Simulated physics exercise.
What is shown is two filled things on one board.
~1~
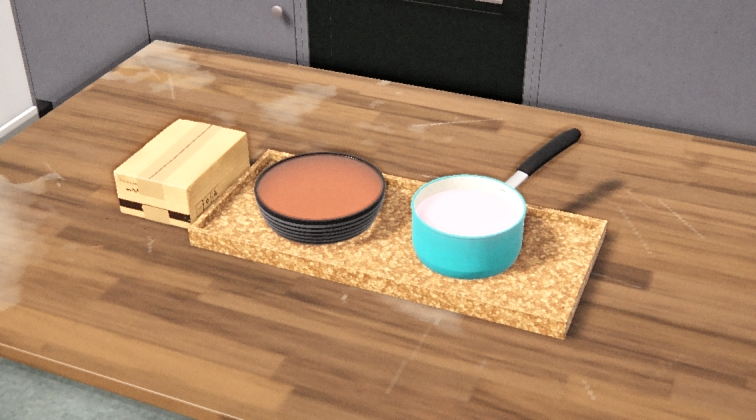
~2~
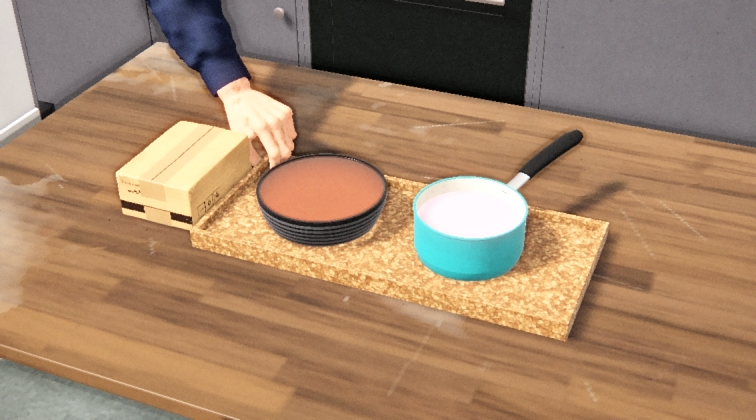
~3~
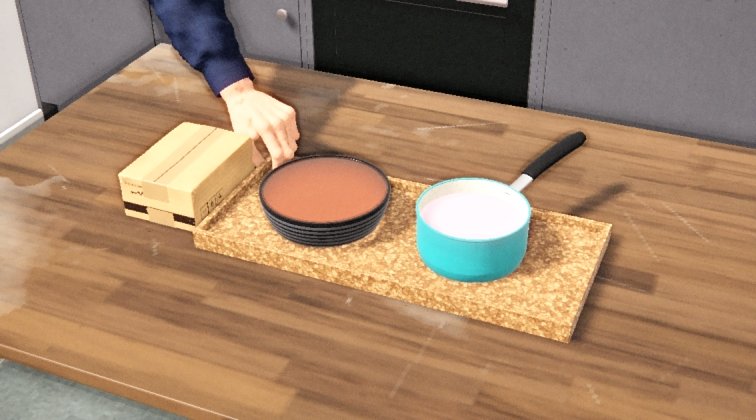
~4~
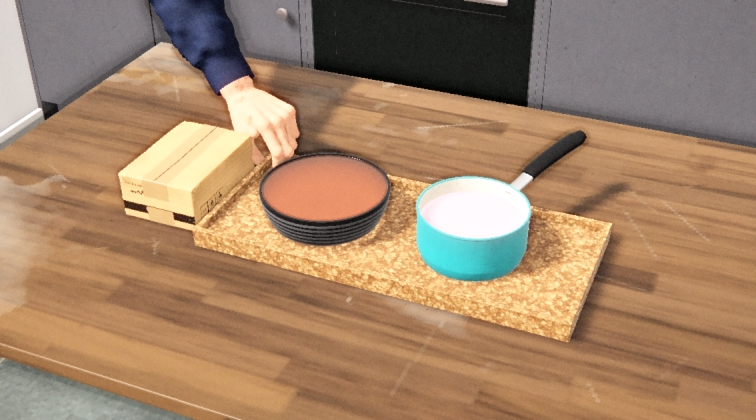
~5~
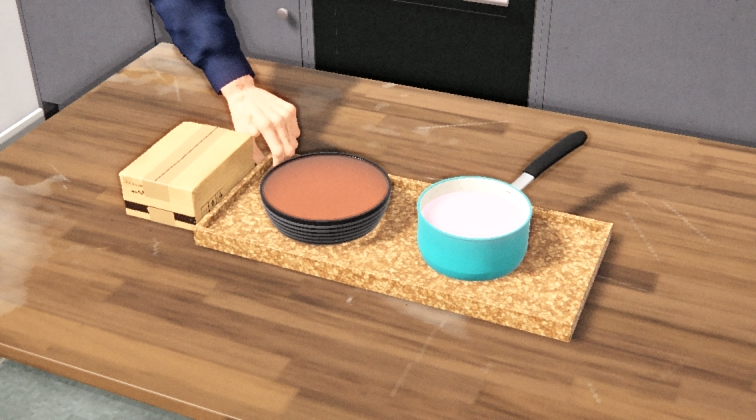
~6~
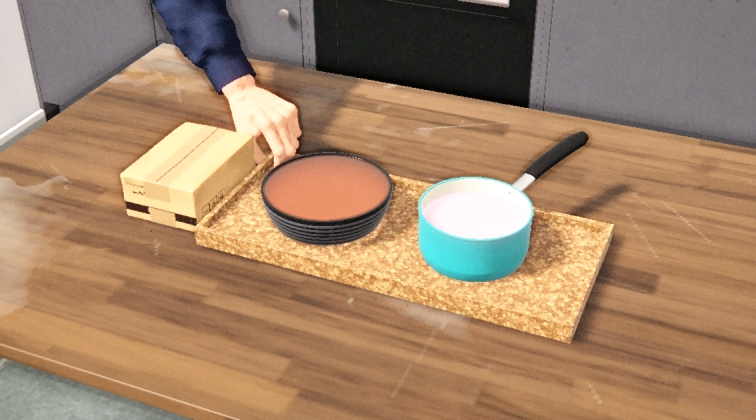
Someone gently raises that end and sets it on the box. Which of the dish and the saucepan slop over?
As I see it, on the left the dish: Some liquid leaves, on the right the saucepan: No liquid leaves.
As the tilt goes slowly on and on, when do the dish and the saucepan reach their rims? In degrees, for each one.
About 4° and then about 20°.
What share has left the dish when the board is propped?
About 26%.
A moment on, the board slopes by about 5°; dish, a puddle lies under it; saucepan, all is still inside.
Further on, the board slopes by about 10°; dish, a puddle lies under it; saucepan, all is still inside.
When it is over, the board slopes by about 9°, resting on the box; dish, a puddle lies under it; saucepan, all is still inside.
